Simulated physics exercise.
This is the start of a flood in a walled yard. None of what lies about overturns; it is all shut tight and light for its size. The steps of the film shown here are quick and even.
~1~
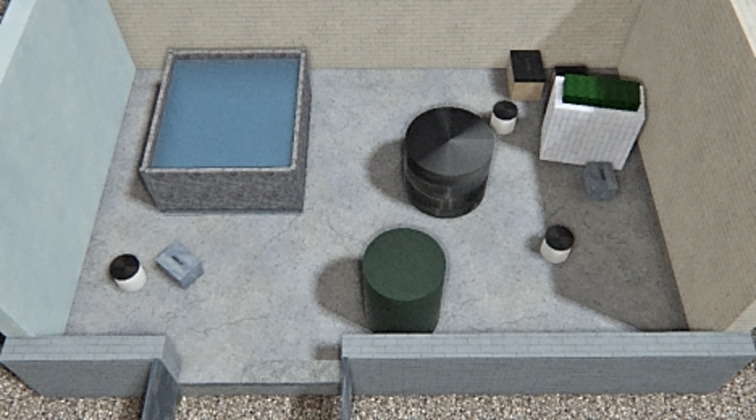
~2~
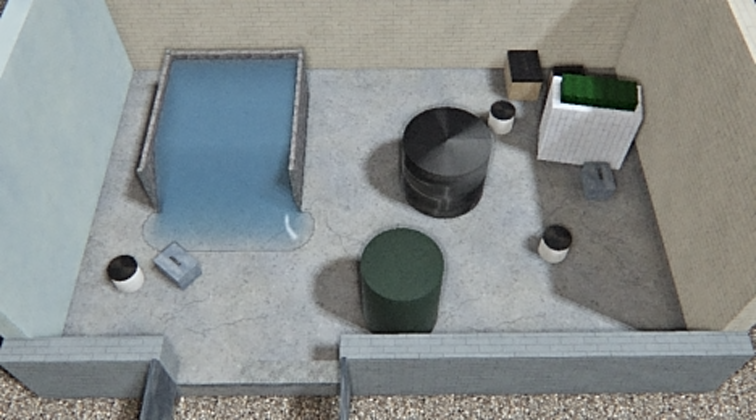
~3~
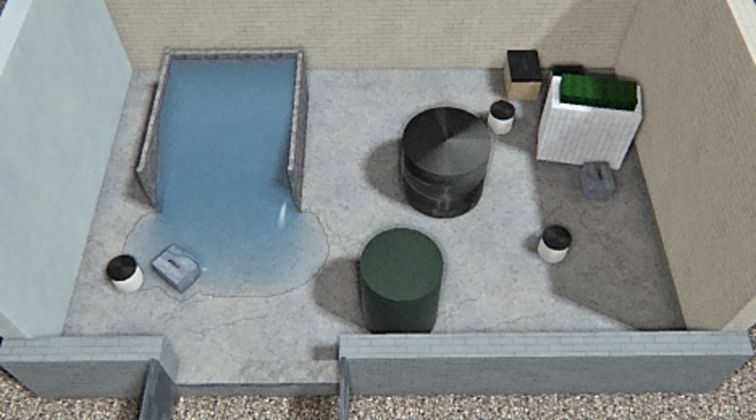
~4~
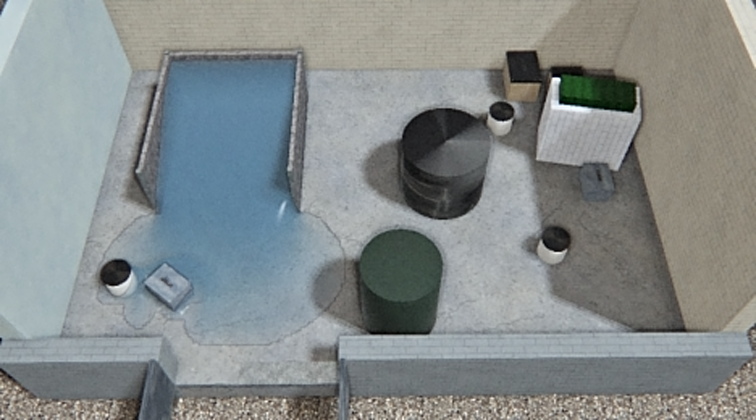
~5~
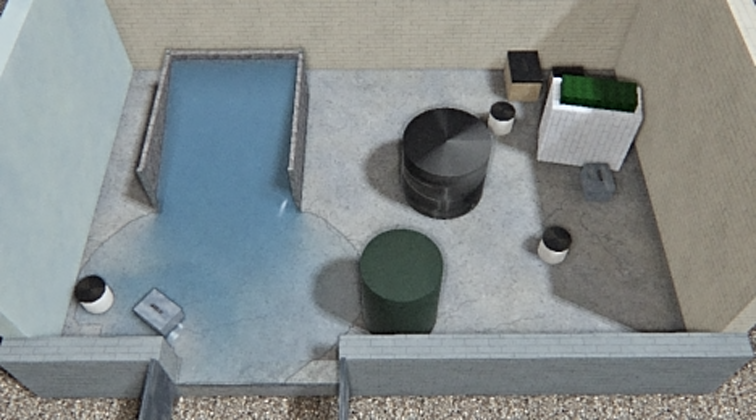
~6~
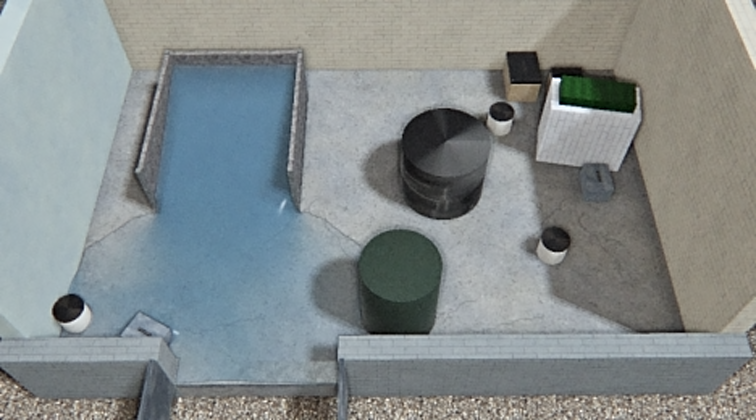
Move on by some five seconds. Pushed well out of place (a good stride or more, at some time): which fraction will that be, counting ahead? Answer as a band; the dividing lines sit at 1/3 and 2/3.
Less than 1/3.
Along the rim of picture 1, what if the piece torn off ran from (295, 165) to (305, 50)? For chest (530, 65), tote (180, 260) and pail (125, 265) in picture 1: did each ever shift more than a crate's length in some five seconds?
In turn: Cleared that distance, stayed short, stayed short.
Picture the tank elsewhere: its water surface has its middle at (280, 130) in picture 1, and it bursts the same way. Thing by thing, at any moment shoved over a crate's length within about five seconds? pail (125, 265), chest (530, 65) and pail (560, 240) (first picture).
The three, one by one: Past that mark, short of that and short of that.
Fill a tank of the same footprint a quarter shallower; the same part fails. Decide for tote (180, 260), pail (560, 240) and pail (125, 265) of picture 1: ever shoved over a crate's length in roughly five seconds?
Taking each in turn, the answer is did it, came up short, did it.
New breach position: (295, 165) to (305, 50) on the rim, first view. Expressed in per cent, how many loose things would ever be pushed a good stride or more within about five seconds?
About 60 per cent.
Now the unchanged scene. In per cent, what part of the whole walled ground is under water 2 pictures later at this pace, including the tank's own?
My answer would be close to 35 per cent.
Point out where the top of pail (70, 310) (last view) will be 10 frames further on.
(75, 256).
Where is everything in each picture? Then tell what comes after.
The first picture shows a tote at (178, 261), on the bottom; a pail at (124, 267) rests on the ground; 0 of 7 have shifted.
The second picture shows a tote at (175, 261) rests on the ground; a pail at (122, 267), on the bottom; 0 of 7 have shifted.
The third picture shows a tote at (174, 264), on the bottom, close to its start; a pail at (121, 267) rests on the ground; 0 of 7 have shifted.
The fourth picture shows a tote at (167, 283), on the bottom, close to its start; a pail at (115, 272), on the bottom, close to its start; 2 of 7 have shifted.
The fifth picture shows a tote at (157, 309), on the bottom, a stride from its start; a pail at (90, 289) rests on the ground, a stride from its start; 2 of 7 have shifted.
The sixth picture shows a tote at (145, 332), on the bottom, a stride from its start; a pail at (68, 308) rests on the ground, a stride from its start; 2 of 7 have shifted.
A moment on, 2 of 7 are well off their spots; 2 afloat.
Next, 1 of 7 are well off their spots; 2 afloat.
Later, 2 of 7 are well off their spots; 1 afloat.
In the end, 2 of 7 are well off their spots, and 2 have been at some point; 1 afloat.
